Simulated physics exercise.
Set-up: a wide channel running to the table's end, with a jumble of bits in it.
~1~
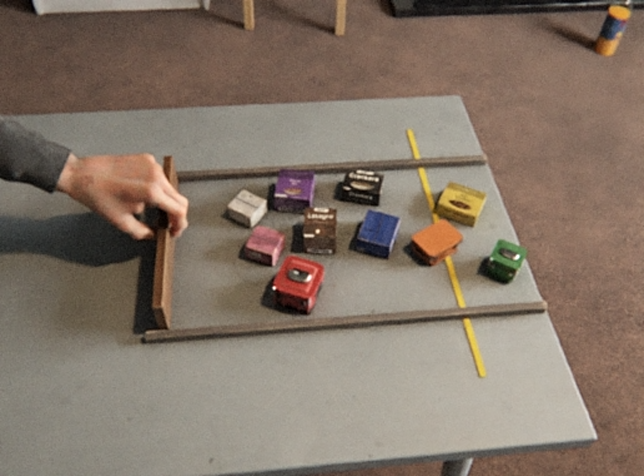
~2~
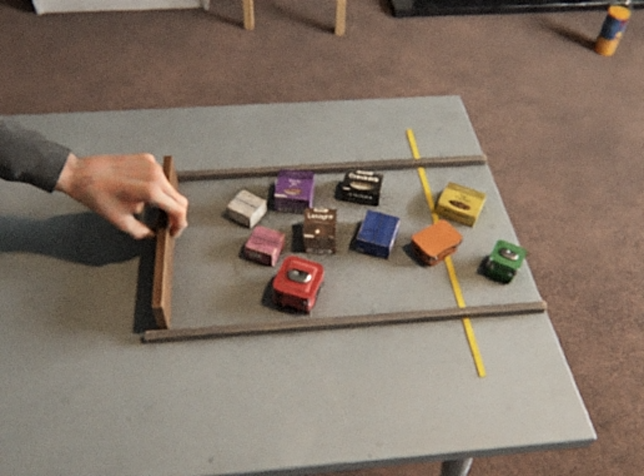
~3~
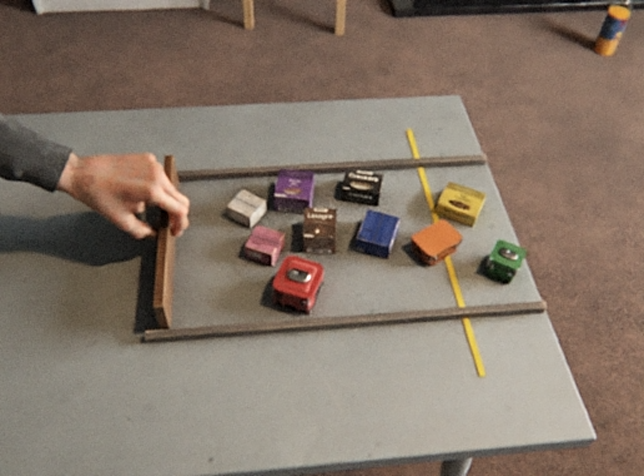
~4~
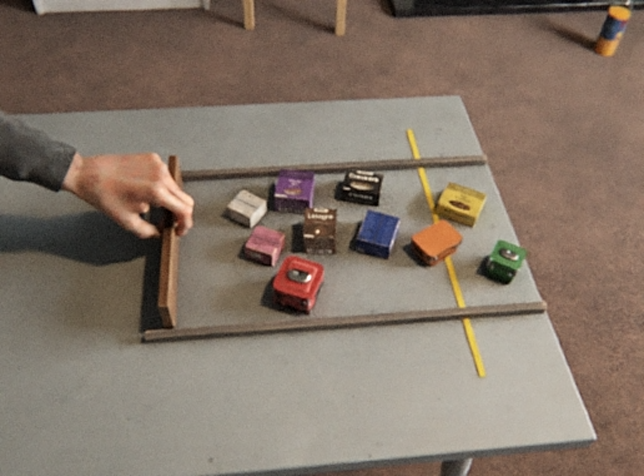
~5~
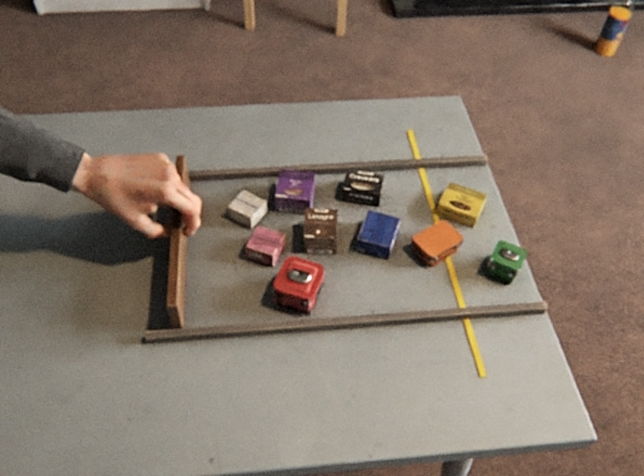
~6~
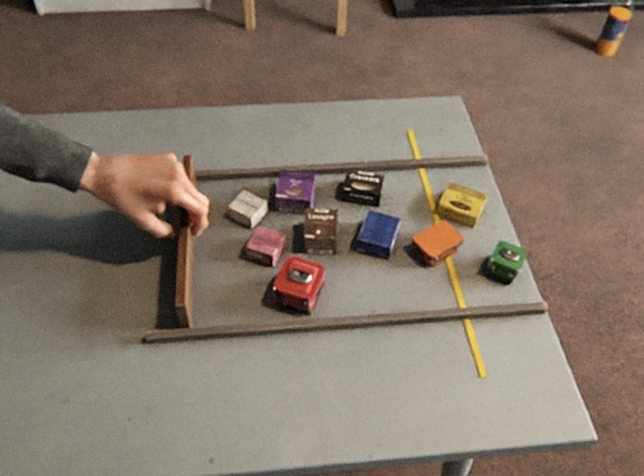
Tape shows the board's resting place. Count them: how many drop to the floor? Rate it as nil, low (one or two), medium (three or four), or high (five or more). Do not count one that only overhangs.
Medium, three or four.
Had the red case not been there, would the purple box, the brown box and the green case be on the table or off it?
Purple box still up; brown box still up; green case still up.
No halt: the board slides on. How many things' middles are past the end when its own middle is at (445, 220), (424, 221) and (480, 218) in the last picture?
In order of the places given, that's 4, 2 and 7.
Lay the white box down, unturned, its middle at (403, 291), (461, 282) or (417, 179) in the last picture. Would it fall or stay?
Place by place, it holds its place, holds its place, goes down.
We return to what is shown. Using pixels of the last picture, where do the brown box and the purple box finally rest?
In the last view, the middles sit near (486, 219) and near (472, 179).
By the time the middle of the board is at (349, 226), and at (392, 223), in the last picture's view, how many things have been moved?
Up to then 8, and up to the other point 9.
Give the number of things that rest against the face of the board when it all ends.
The number is 3.
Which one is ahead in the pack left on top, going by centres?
Result: The green case.
Soon after, none off yet; green case at rest near (506, 262); yellow box at rest near (462, 205); orange case at rest near (436, 244).
Then, none off yet; green case at rest near (506, 262); yellow box at rest near (462, 205); orange case moved a little near (461, 243).
Further on, none off yet; green case at rest near (506, 262); yellow box moved about its own width near (498, 201); orange case moved well along near (519, 237).
At rest, the number that fall off is three or four; fallen, black box, blue box, orange case and yellow box.
